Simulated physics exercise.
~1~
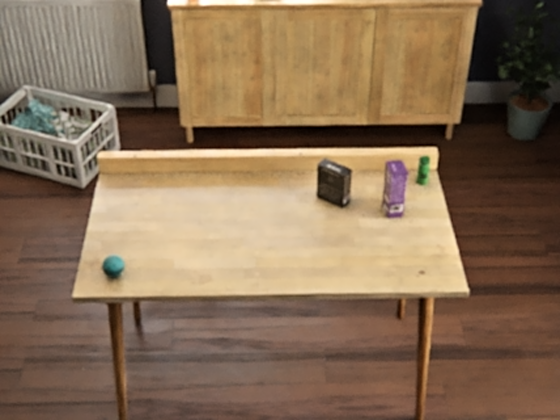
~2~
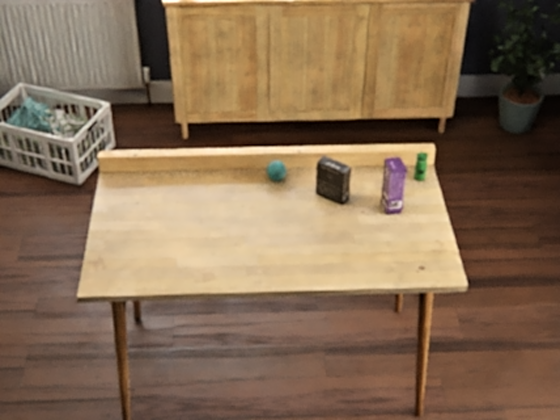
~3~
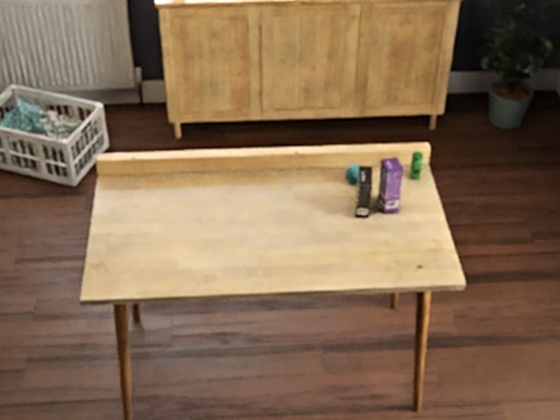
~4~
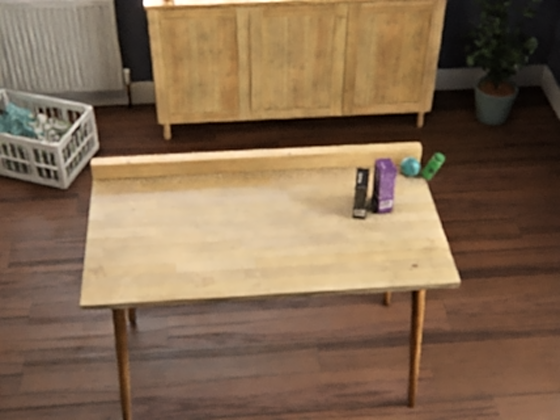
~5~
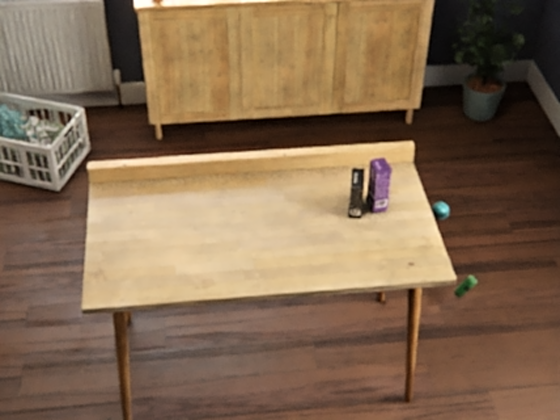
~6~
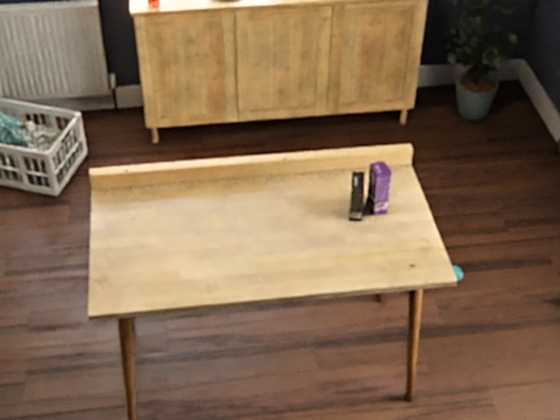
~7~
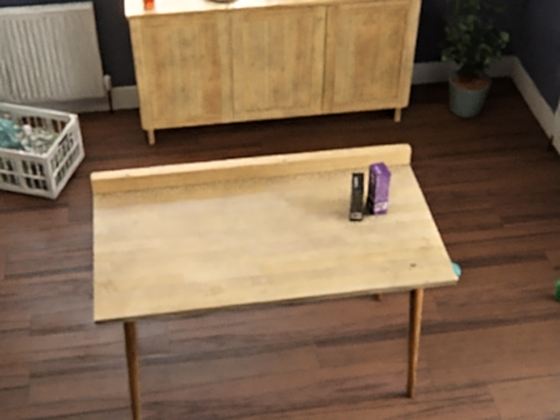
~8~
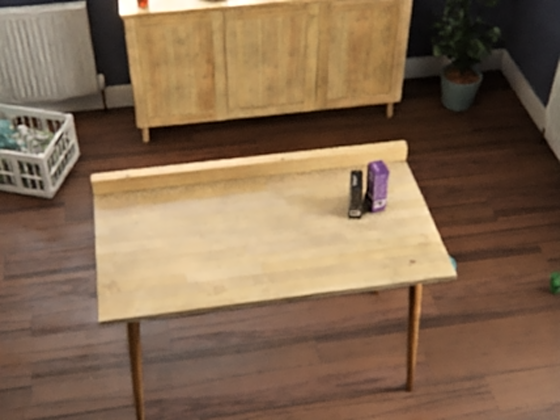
Turquoise ball rolling along a table's far rail, nudging a black packet right and sending a green shaker over the right edge.
